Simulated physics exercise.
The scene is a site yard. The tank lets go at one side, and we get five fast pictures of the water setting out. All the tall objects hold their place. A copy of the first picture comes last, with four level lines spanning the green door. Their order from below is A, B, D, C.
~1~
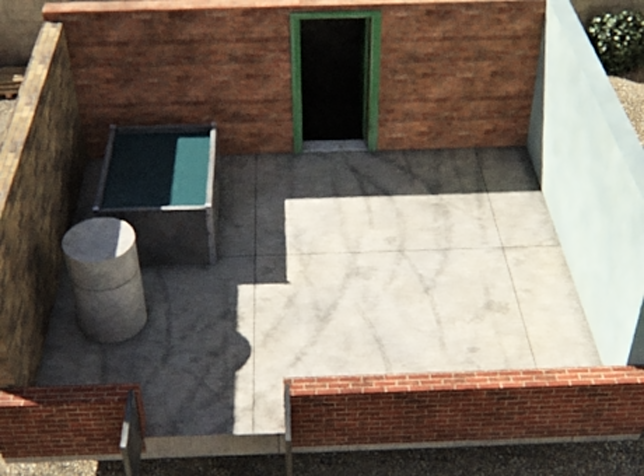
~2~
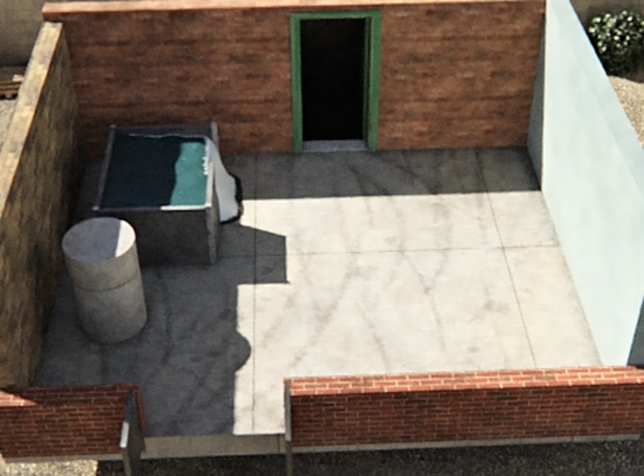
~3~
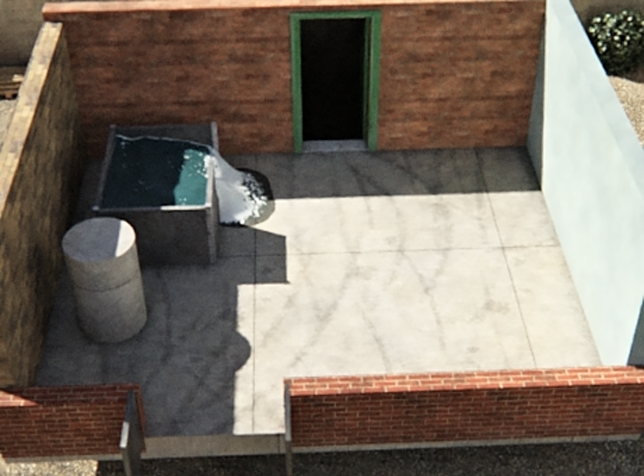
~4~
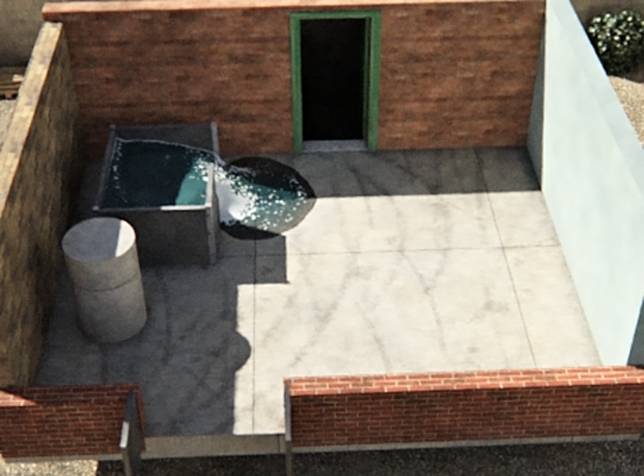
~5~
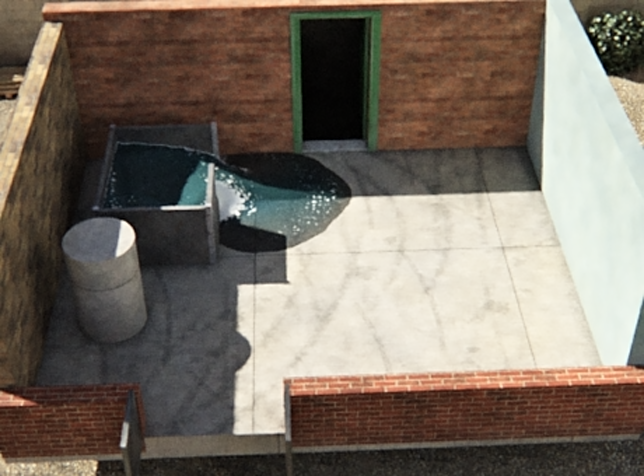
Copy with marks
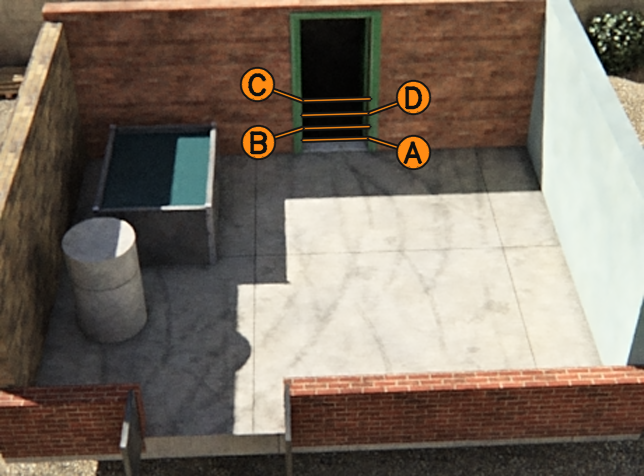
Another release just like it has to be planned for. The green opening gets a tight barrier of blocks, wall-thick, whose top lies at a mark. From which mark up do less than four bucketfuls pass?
Use height A.
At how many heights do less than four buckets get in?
All of the four.
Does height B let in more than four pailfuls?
No, that is safe.
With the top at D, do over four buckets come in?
No, that is safe.
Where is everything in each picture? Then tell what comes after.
Water in the tank at rest, its middle at (159, 171); foot of the green doorway at (335, 151); open gate at (211, 377).
Water covers 1 % of the ground and shows as far out as (228, 218).
Water covers 3 % of the ground and shows as far out as (266, 211).
Water covers 6 % of the ground and shows as far out as (308, 202).
Water covers 10 % of the ground and shows as far out as (344, 189).
On the marked copy, A at (335, 139); B at (336, 127); C at (336, 99); D at (336, 114); from the bottom up A, B, D, C.
With A, a splash gets over, under a bucket.
With B, nothing gets over.
With C, nothing gets over.
With D, nothing gets over.
